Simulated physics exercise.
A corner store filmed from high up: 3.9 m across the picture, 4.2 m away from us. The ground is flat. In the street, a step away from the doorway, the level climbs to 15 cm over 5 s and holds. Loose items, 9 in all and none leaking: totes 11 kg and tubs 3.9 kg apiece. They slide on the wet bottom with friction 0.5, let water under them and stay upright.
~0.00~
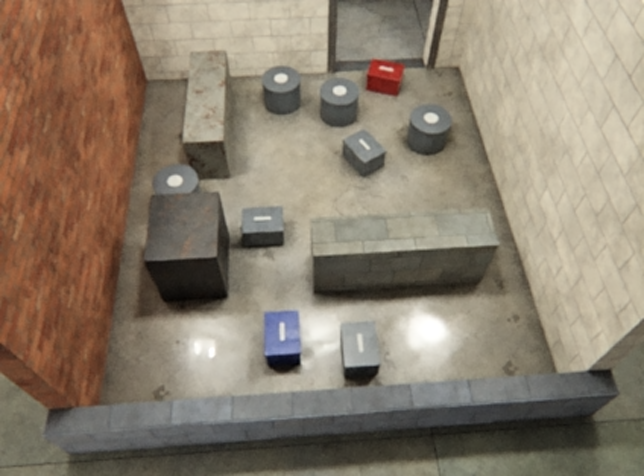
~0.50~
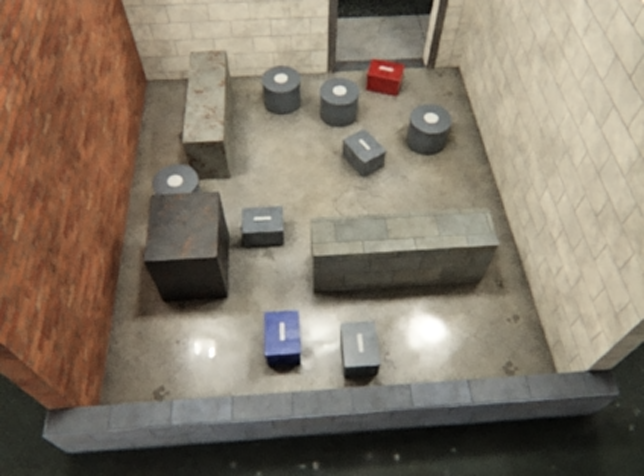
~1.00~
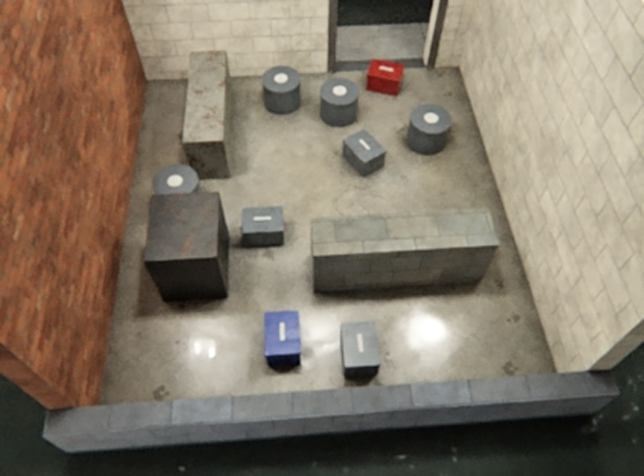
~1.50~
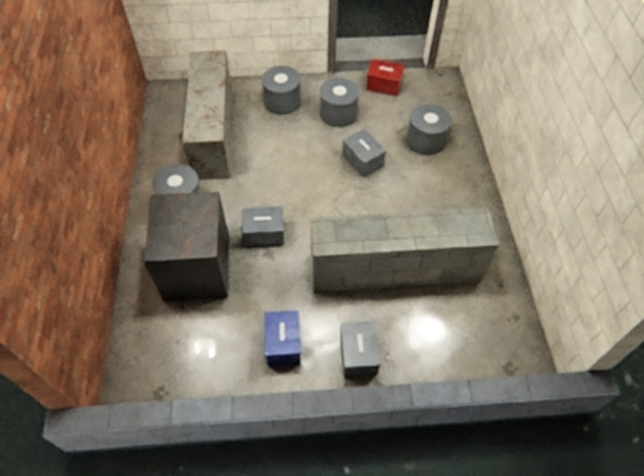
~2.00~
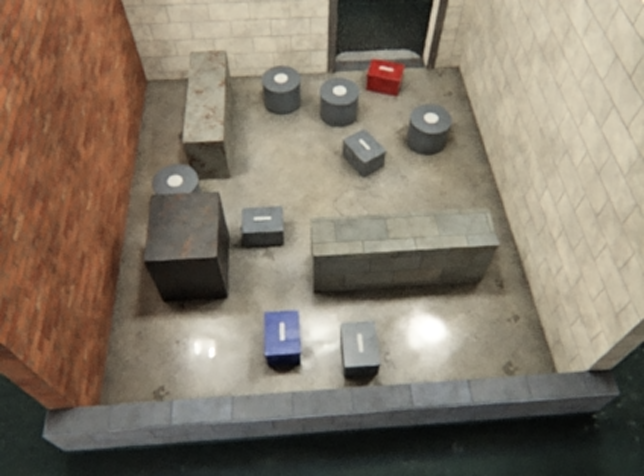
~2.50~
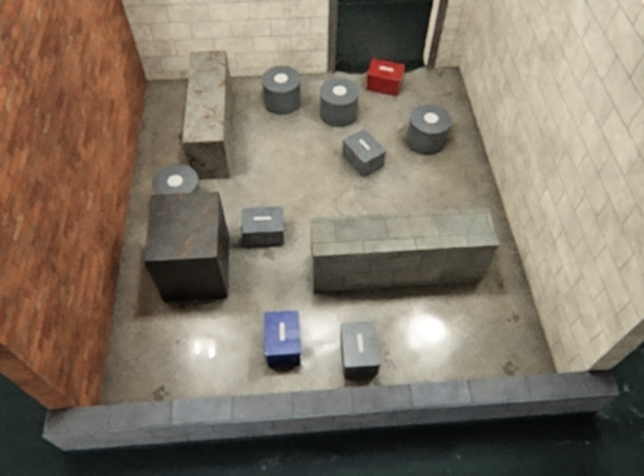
In a corner store seen from high up, a blue tote sits near the front wall and a red one by the doorway, among gray totes, tubs and large blocks. The ground outside darkens, first along the front, then gradually beyond the doorway, while everything inside stays still.
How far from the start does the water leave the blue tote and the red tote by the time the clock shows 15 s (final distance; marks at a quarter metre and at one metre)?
Blue tote stays put; red tote ends far away.
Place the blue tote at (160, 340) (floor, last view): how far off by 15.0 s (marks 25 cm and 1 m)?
It holds its place.
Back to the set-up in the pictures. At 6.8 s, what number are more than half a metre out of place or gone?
3 of them.
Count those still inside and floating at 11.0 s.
4 of them.
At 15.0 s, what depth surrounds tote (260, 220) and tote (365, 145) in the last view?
About 8 and 8 cm.
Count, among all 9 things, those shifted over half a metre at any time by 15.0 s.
That makes 6.
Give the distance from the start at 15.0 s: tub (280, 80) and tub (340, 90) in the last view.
In turn: 80 cm, 200 cm.
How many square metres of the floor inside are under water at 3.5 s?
Some 0.5 m2.
After 3.5 s the blue tote is near (282, 332), 0.0 m from its start, aground; the red tote is near (386, 69), 0.0 m from its start, aground; 0 afloat.
After 6.8 s the blue tote is near (282, 332), 0.0 m from its start, aground; the red tote is near (394, 113), 0.7 m from its start, aground; 1 afloat.
After 11.0 s the blue tote is near (282, 332), 0.0 m from its start, aground; the red tote is near (432, 176), 1.7 m from its start, aground; 4 afloat.
After 15.0 s the blue tote is near (283, 332), 0.0 m from its start, aground; the red tote is near (393, 217), 2.2 m from its start, afloat; 5 afloat.
